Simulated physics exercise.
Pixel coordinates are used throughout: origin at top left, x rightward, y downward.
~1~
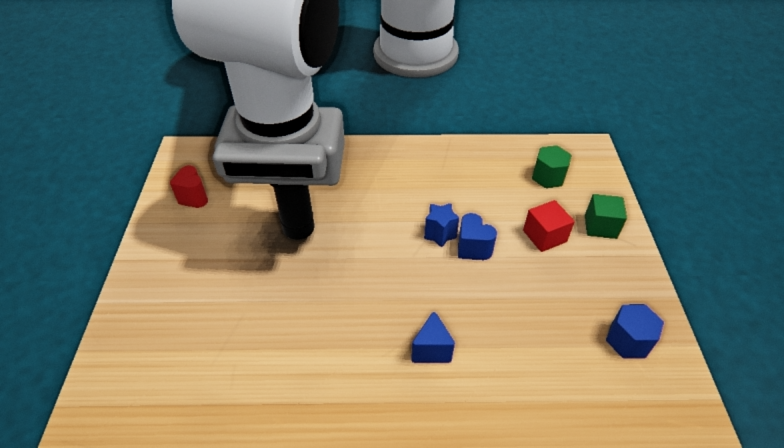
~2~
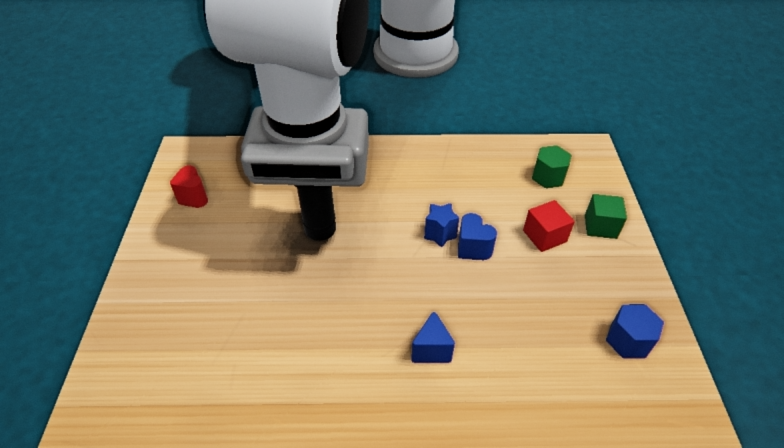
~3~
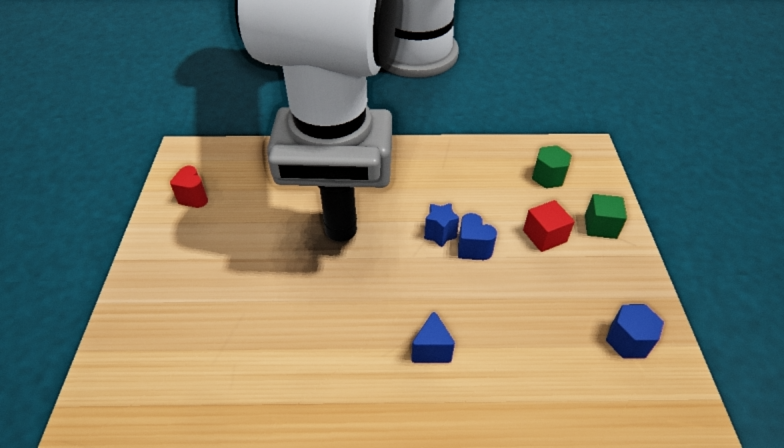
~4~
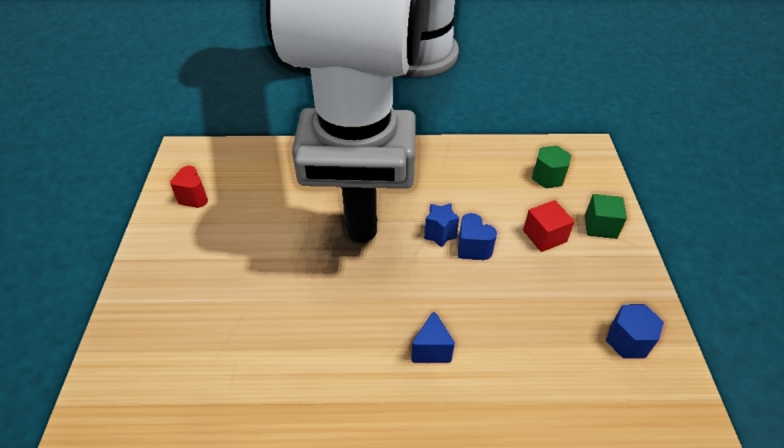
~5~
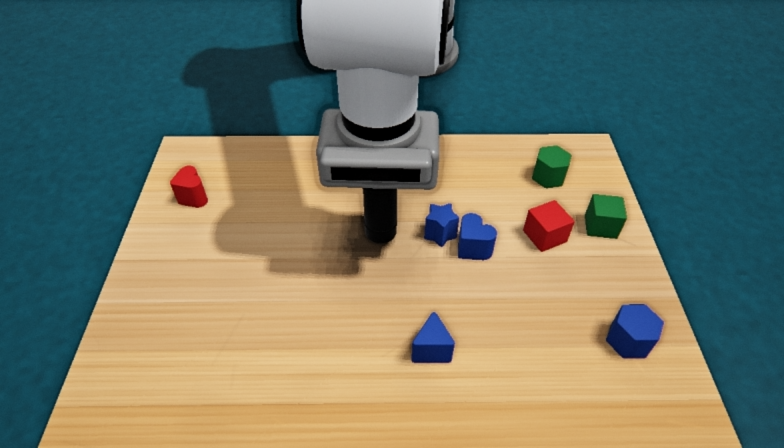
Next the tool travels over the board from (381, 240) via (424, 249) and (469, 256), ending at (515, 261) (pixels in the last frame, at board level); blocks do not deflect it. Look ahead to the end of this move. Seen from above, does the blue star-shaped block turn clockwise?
No, that is not what happens.
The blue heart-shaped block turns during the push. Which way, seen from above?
It goes round opposite to clock hands.
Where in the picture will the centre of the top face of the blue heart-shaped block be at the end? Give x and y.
At pixel (530, 218).
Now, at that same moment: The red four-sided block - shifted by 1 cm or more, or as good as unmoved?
In the end it has been moved.
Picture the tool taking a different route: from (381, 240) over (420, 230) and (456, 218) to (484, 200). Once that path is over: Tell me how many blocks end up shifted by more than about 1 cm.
The push moves two blocks more than 1 cm.
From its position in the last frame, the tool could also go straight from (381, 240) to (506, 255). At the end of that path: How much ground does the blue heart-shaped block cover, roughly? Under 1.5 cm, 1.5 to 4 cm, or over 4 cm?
The shift is above 4 cm.
What follows on the original path. One third of the way, tool at (426, 242); blue star-shaped block at (445, 211).
Two thirds of the way, tool at (472, 248); blue star-shaped block at (453, 211), turned 35° anticlockwise; blue heart-shaped block at (502, 225), turned 40° anticlockwise.
At the end, tool at (517, 253); blue star-shaped block at (453, 211), turned 35° anticlockwise; blue heart-shaped block at (530, 218), turned 75° anticlockwise; red four-sided block at (562, 210), turned 25° clockwise.
